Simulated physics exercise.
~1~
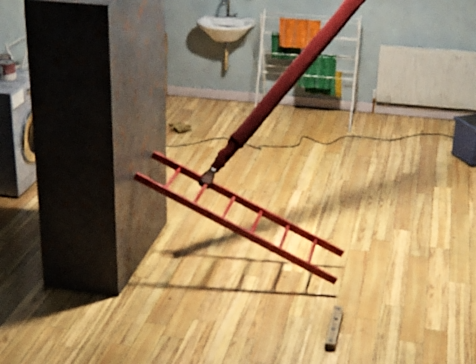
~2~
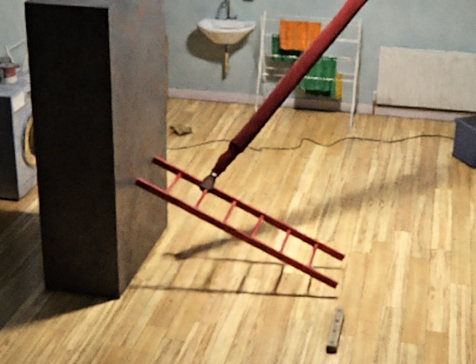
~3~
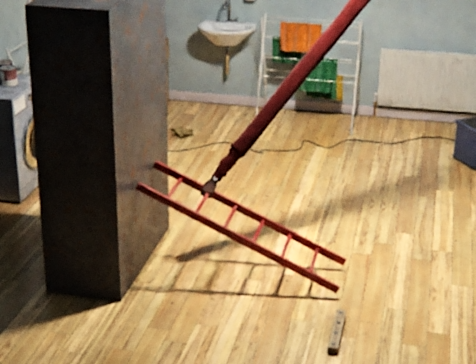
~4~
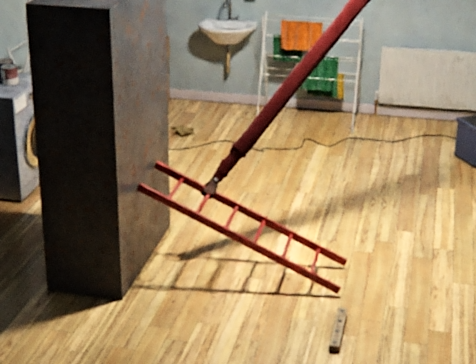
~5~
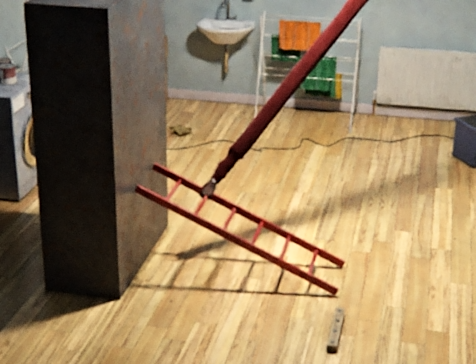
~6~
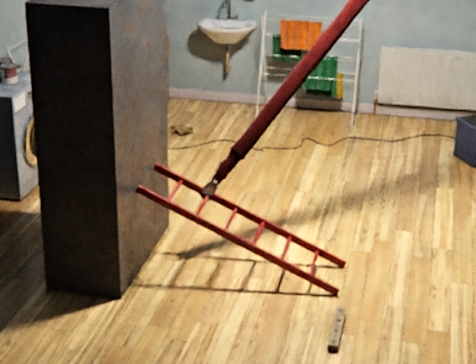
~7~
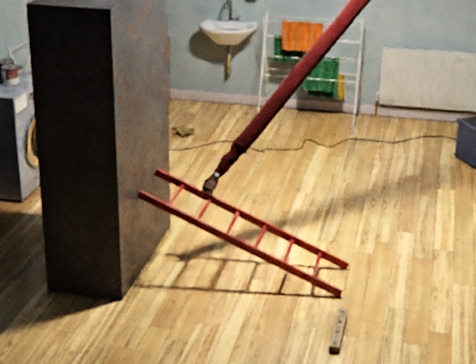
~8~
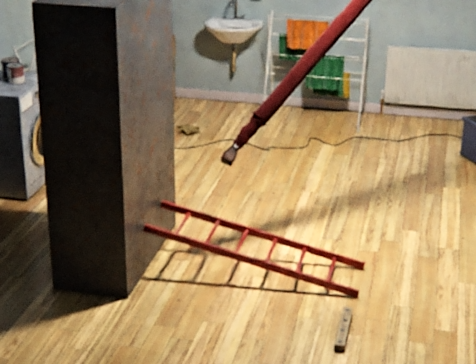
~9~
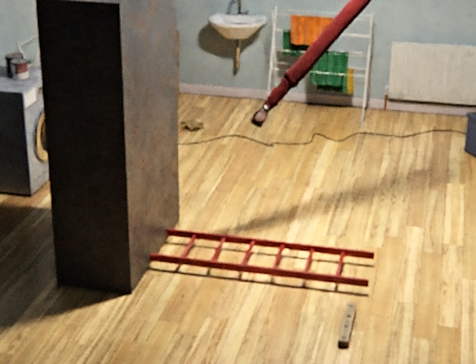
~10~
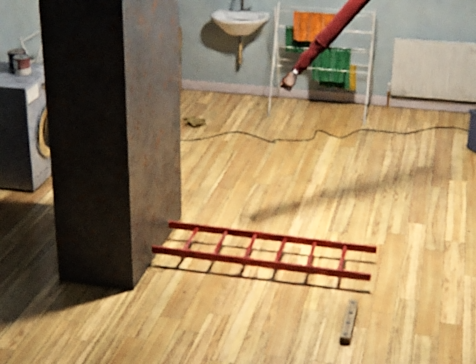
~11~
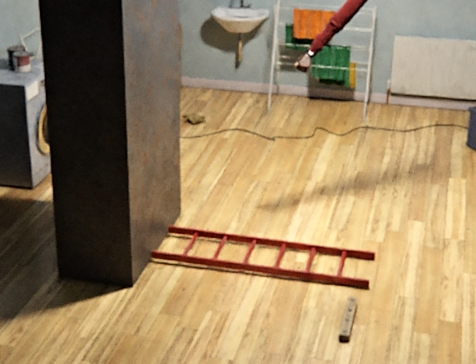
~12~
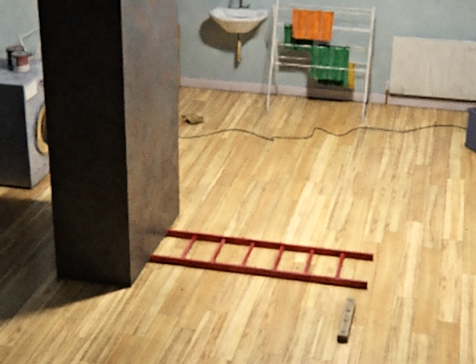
We see a red ladder-like rack held slanted against a tall dark cupboard by a red arm, with a small batten on the wooden floor nearby. The arm lets go and withdraws toward the upper right, and the rack slips down to lie flat beside the cupboard.
